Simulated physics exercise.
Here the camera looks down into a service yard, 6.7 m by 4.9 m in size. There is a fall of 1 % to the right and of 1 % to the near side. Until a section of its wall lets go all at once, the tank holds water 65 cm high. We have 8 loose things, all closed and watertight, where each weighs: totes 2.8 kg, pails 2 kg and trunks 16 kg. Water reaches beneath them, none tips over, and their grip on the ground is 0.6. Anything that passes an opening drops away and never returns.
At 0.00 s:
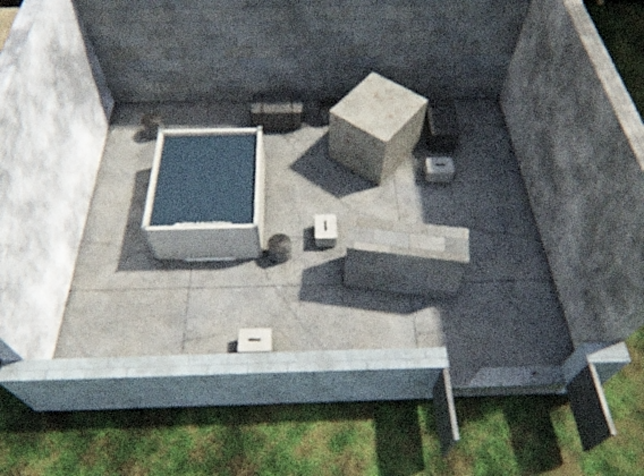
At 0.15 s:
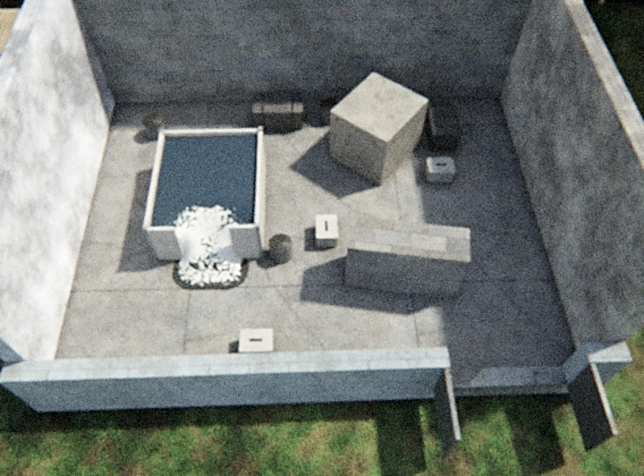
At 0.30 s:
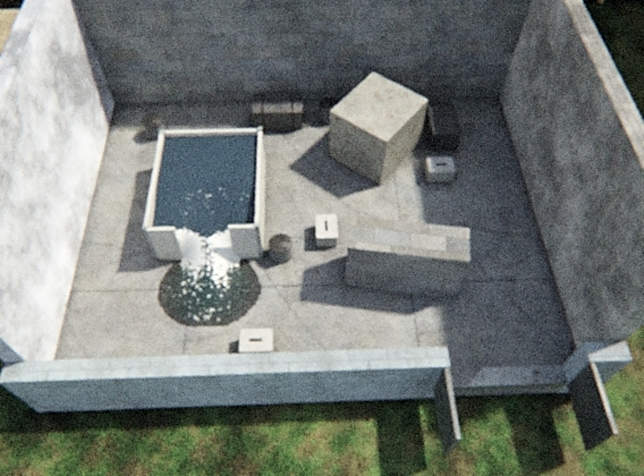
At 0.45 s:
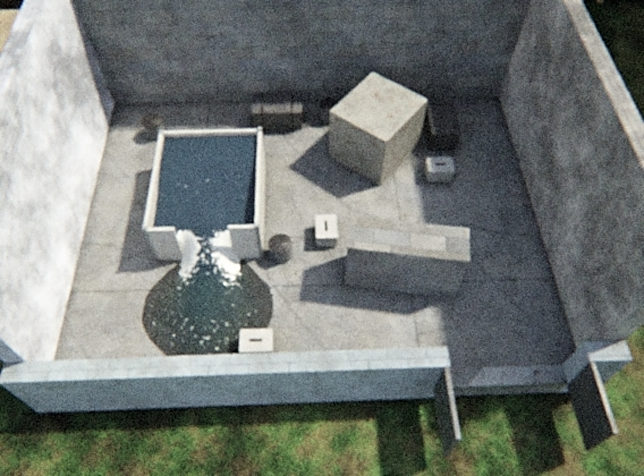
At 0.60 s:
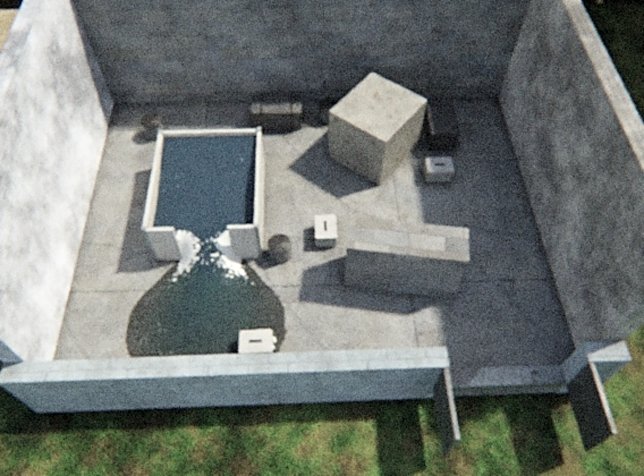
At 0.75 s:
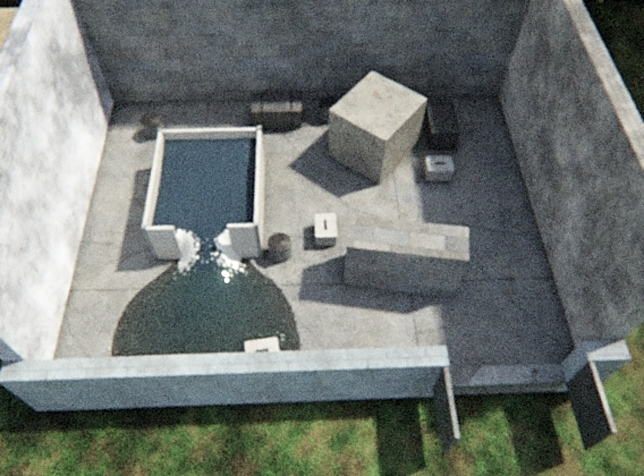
Walled concrete yard seen from above, water bursting through a tank's near wall, spreading across the floor and slightly shifting a pale box.
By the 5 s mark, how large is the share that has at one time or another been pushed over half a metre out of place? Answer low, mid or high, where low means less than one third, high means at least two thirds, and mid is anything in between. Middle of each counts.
Low.
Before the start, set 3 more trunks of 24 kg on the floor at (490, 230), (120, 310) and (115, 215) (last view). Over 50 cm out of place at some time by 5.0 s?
Result, in sequence: Below the mark / above the mark / above the mark.
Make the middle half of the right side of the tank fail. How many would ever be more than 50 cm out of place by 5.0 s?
That gives 3 of them.
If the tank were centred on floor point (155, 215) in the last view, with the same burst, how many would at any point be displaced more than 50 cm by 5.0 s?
Result: 2.
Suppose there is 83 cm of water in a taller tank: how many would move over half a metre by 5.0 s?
Count: 2.
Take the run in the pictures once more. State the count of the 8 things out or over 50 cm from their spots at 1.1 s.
I count 0 of them.
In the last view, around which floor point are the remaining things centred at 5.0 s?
That lands at roughly (353, 181).
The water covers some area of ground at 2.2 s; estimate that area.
I'd put it close to 12.0 m2.
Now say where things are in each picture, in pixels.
The first picture shows a tote at (254, 340) rests on the ground; a tote at (440, 165), on the bottom; water covers 2.4 m2; 0 of 8 have shifted.
The second picture shows a tote at (256, 340), on the bottom; a tote at (441, 165) rests on the ground; water covers 2.9 m2; 0 of 8 have shifted.
The third picture shows a tote at (256, 340), on the bottom; a tote at (441, 164) rests on the ground; 3.5 m2 under water; 0 of 8 have shifted.
The fourth picture shows a tote at (256, 340) rests on the ground; a tote at (440, 164), on the bottom; water covers 4.4 m2; 0 of 8 have shifted.
The fifth picture shows a tote at (255, 341), on the bottom; a tote at (440, 165), on the bottom; water covers 5.1 m2; 0 of 8 have shifted.
The sixth picture shows a tote at (262, 351) rests on the ground, 20 cm from its start; a tote at (440, 164), on the bottom; 5.7 m2 under water; 1 of 8 have shifted.
After 1.1 s 0 of 8 are over 50 cm from their spots; 1 afloat.
After 2.2 s 1 of 8 are over 50 cm from their spots; 1 afloat.
After 3.5 s 1 of 8 are over 50 cm from their spots; 1 afloat.
After 5.0 s 2 of 8 are over 50 cm from their spots, and 2 have been at some point; 1 afloat.
